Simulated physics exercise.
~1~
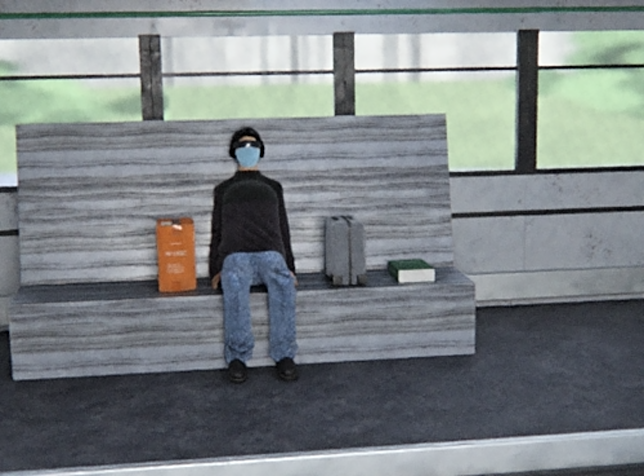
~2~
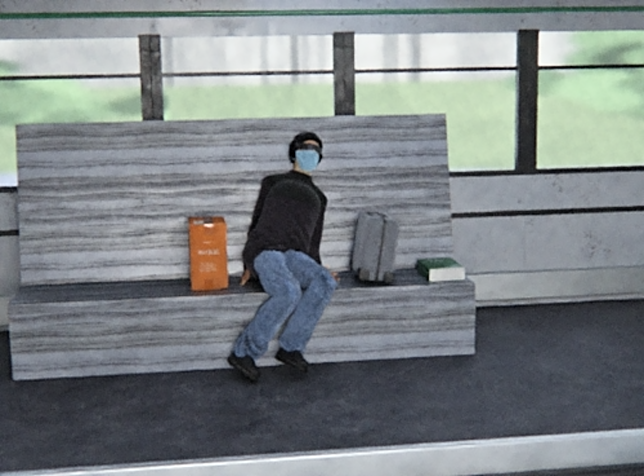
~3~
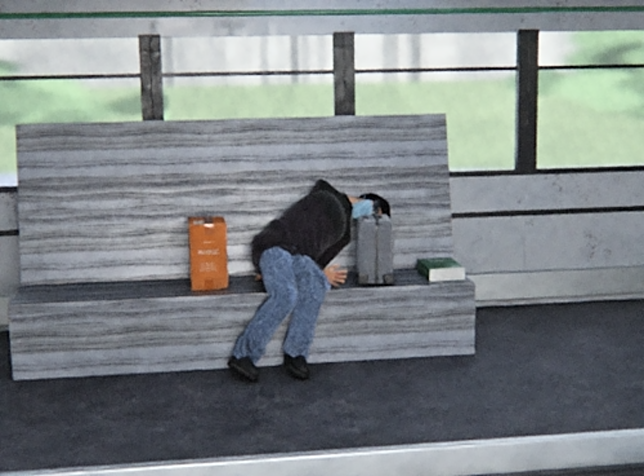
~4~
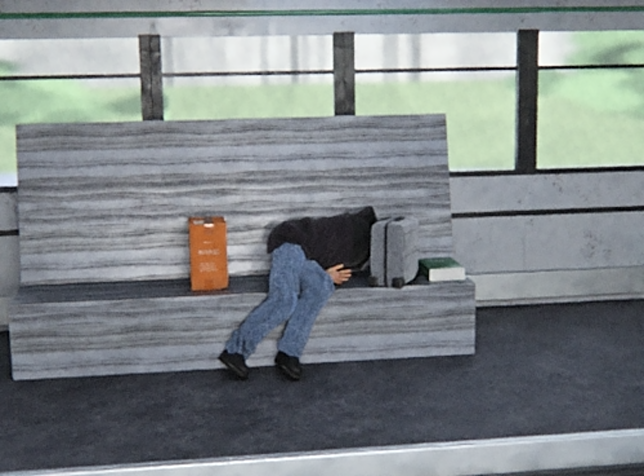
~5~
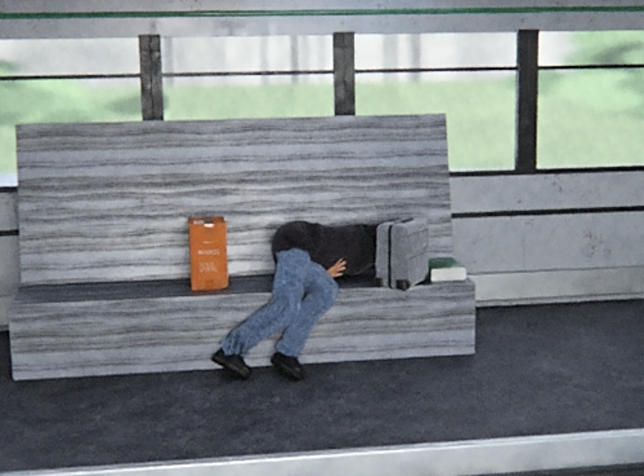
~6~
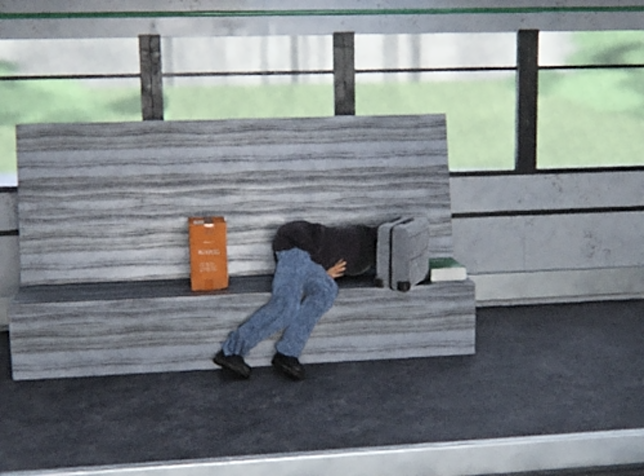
Masked commuter on a train bench sliding right with the bags, then slumping sideways behind a grey case and lying still.
